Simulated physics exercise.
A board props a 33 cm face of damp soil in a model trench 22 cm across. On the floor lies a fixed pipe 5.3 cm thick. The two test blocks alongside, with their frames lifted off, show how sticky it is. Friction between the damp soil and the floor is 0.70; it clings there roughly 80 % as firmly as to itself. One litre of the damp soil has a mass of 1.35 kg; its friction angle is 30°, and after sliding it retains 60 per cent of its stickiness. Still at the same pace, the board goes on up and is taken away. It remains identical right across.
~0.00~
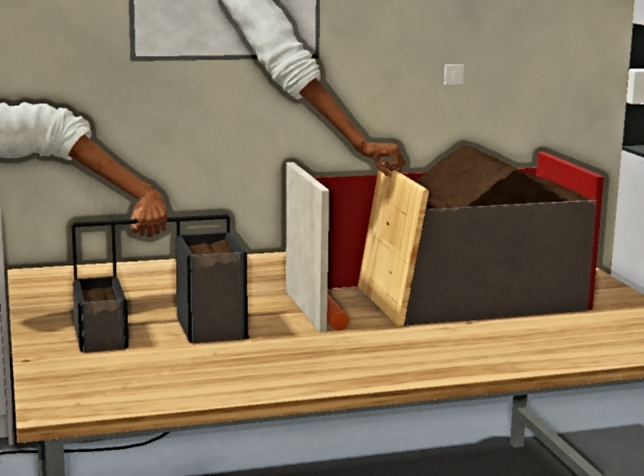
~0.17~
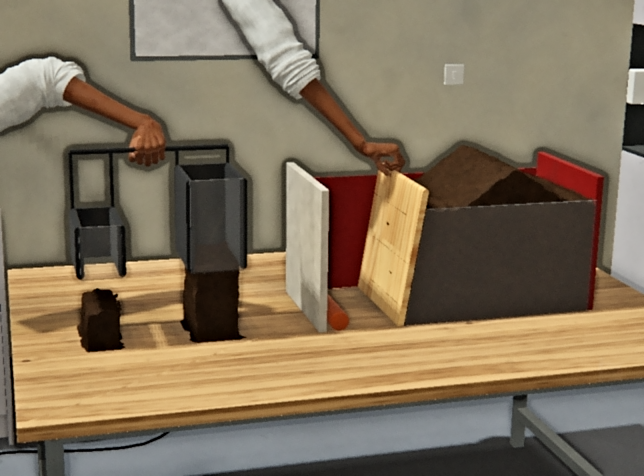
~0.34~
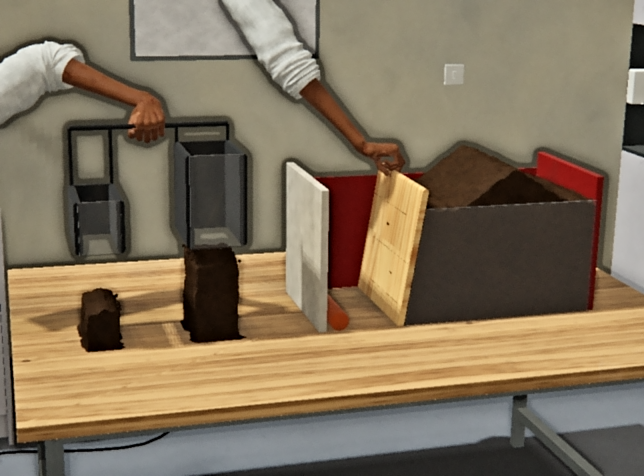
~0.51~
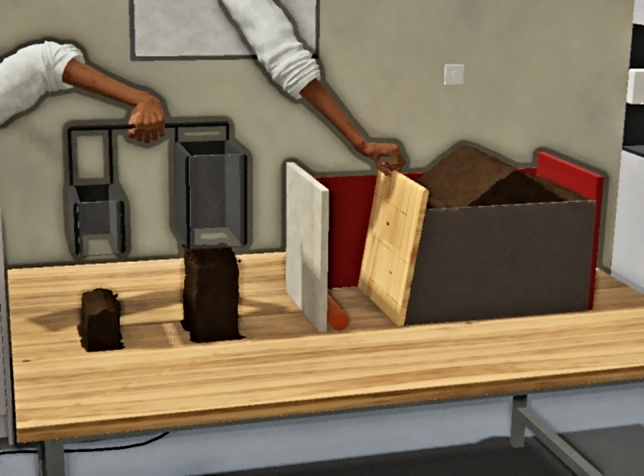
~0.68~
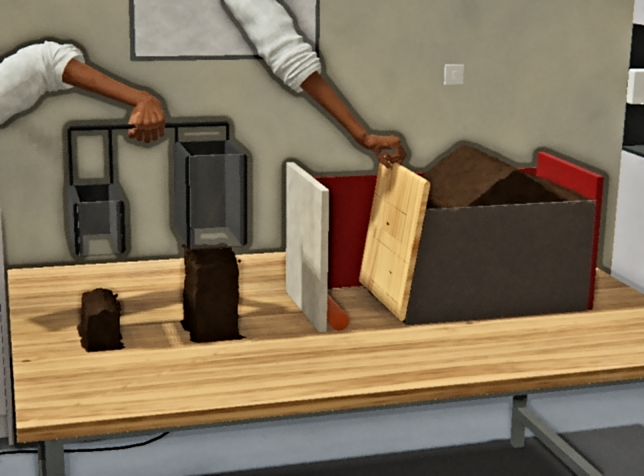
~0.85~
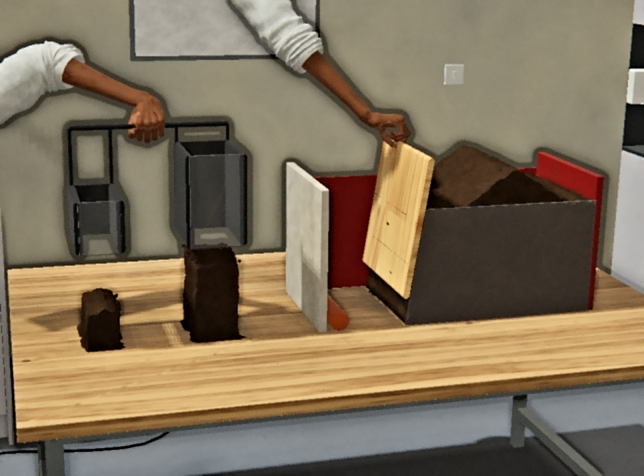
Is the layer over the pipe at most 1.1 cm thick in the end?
Yes, no more than that.
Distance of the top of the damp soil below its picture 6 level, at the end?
Measured change: About 0.0 cm.
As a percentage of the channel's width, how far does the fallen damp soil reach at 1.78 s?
Roughly 0 percent of the width.
After 1.13 s, the face still stands and nothing lies on the pipe.
After 1.46 s, the face still stands and nothing lies on the pipe.
After 1.78 s, the face still stands and nothing lies on the pipe.
After 2.11 s, the face still stands and nothing lies on the pipe.
After 2.16 s, at the end, the face still stands and nothing lies on the pipe.
